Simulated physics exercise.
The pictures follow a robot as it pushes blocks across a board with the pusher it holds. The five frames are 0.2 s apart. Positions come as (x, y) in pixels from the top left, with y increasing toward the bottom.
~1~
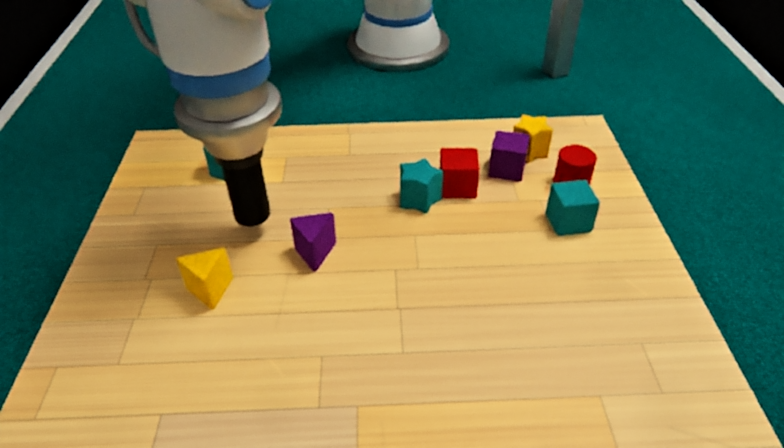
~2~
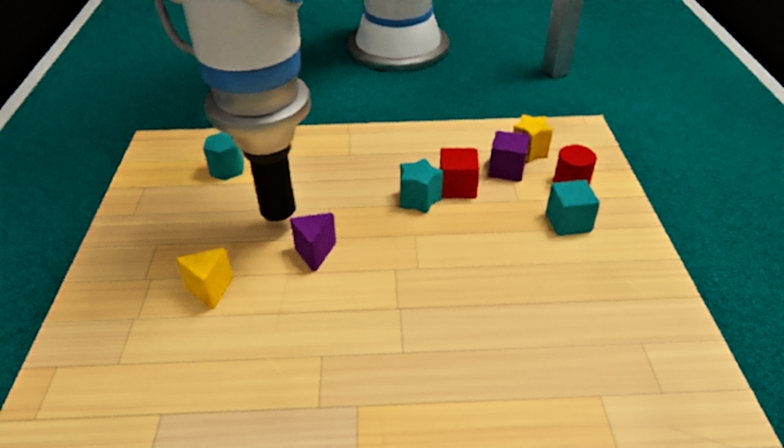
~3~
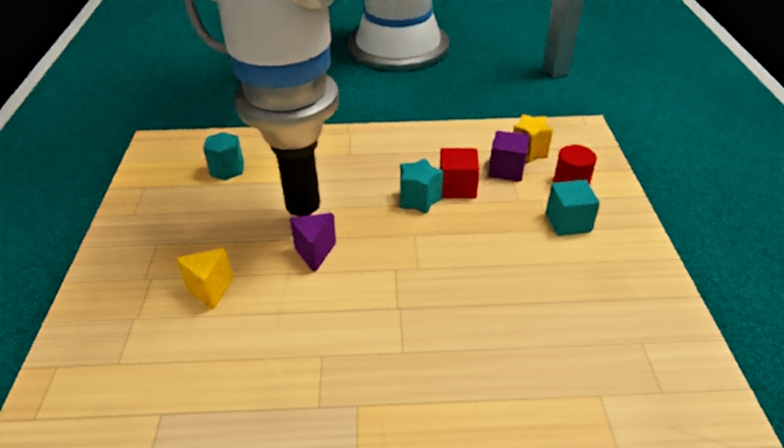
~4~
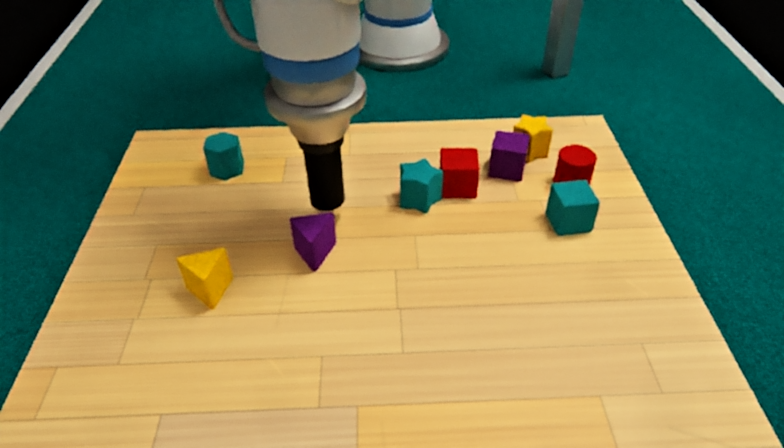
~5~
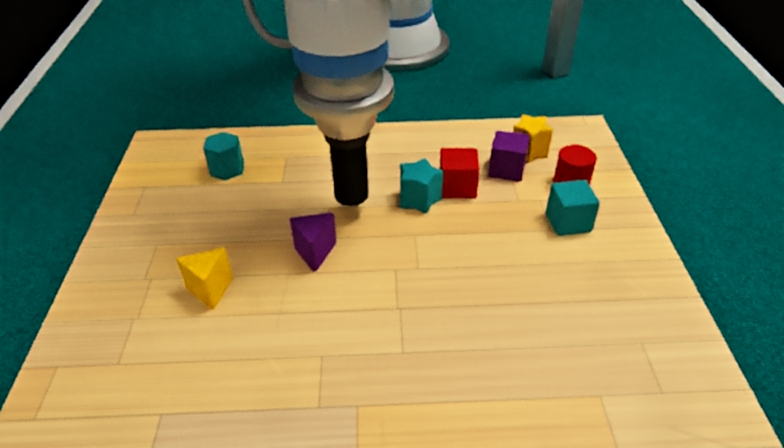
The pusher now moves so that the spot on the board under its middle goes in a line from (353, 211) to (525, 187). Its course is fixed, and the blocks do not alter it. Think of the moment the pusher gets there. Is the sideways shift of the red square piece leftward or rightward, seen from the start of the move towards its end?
Left.
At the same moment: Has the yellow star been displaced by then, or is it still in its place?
Once the path is done, it is somewhere new.
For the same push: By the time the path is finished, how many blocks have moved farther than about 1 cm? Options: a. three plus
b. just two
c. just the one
(a)
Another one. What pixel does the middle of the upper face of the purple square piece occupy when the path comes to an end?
Around pixel (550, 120).
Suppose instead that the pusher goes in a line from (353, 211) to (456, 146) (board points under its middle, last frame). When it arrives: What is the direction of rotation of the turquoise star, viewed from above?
It spins clockwise.
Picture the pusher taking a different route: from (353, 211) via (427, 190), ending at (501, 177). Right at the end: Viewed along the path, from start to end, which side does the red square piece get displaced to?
Right side.
On the path given first. One third of the way, pusher at (412, 186); turquoise star at (447, 172); red square piece at (471, 154), turned 20° anticlockwise.
Two thirds of the way, pusher at (472, 178); turquoise star at (504, 177), turned 35° clockwise; red square piece at (495, 149), turned 60° anticlockwise; purple square piece at (521, 135), turned 15° clockwise; yellow star at (540, 121), turned 15° anticlockwise.
At the end, pusher at (527, 171); turquoise star at (534, 179), turned 90° clockwise; red square piece at (539, 139), turned 85° anticlockwise; purple square piece at (550, 120); yellow star at (555, 104), turned 35° anticlockwise.
